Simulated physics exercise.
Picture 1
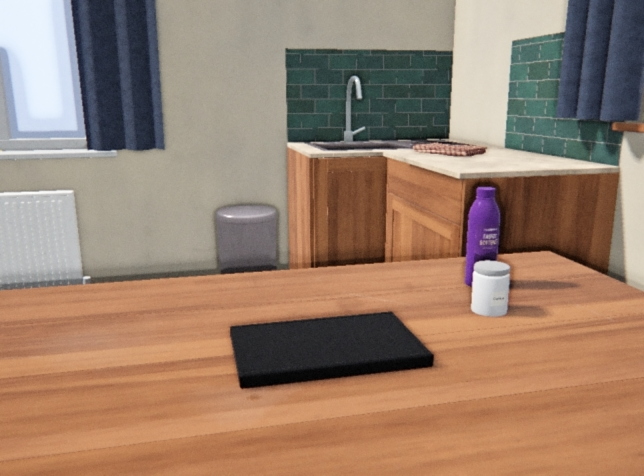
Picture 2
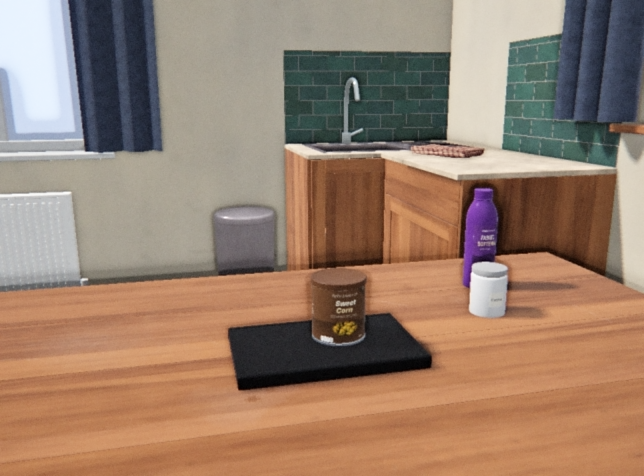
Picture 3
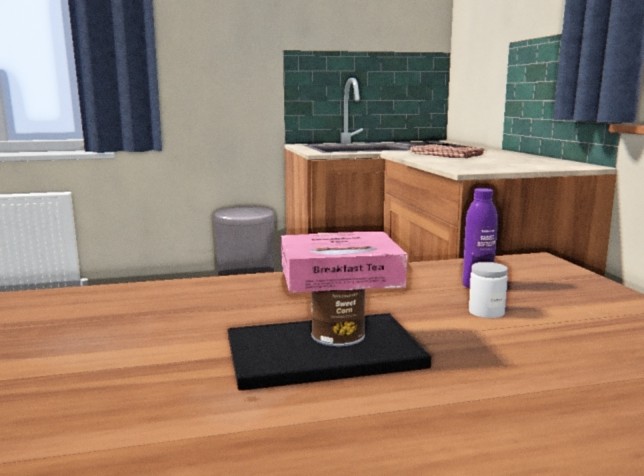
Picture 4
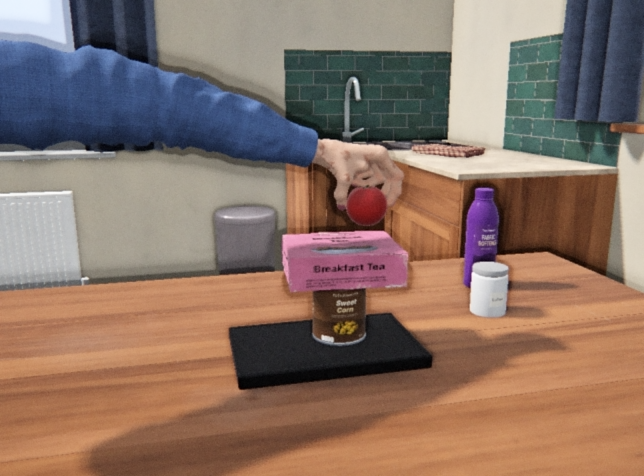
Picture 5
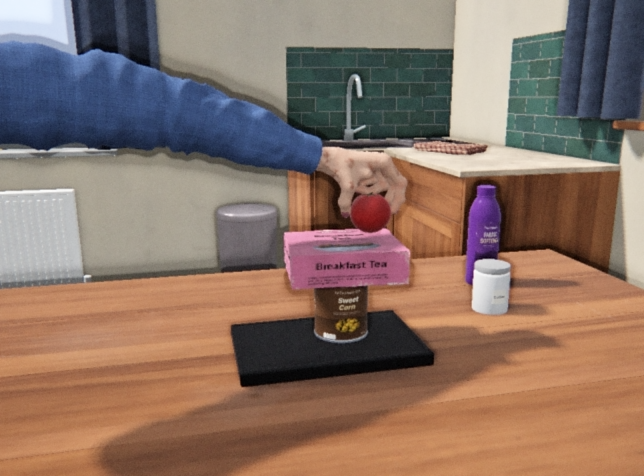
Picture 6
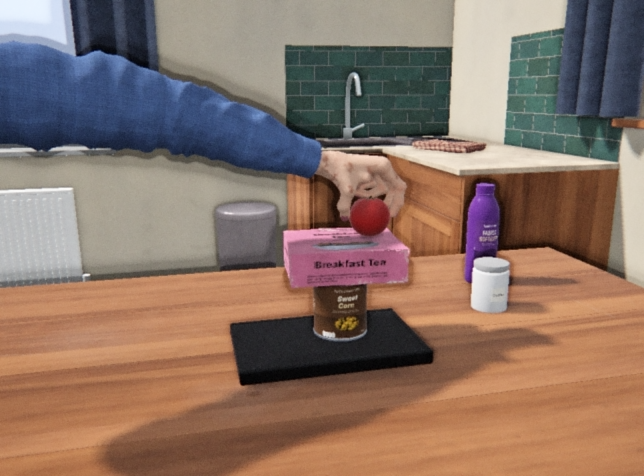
On a wooden kitchen table, a brown can appeared on a black tray, then a pink tea packet on top, and a hand lowered a red tomato onto the packet and kept hold of it.
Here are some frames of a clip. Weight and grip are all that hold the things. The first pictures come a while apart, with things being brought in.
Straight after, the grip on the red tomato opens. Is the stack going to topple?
No, pretty sure the pile is stable there.
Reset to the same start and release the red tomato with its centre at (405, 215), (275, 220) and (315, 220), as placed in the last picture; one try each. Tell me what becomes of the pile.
So the first time it tips over, the second time it tips over, and the third time it stays intact.
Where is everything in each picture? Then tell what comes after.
In the first picture, the last thing is not in view yet; purple bottle (483, 237).
In the second picture, the last thing is not in view yet; black tray (324, 347).
In the third picture, the last thing is not in view yet; pink packet (340, 259).
In the fourth picture, coming down; red tomato (366, 206); brown pot (339, 305).
In the fifth picture, coming down; red tomato (371, 212); white jar (491, 287).
In the sixth picture, set down, still held; red tomato (370, 217); purple bottle (482, 234).
Then, 0.20 s past the last view, nothing moves.
Then, 0.40 s past the last view, red tomato resting near (370, 217).
Finally, all 6 still in place. Final places as the last picture's camera would see them, red tomato near (370, 217). The pile stays up.
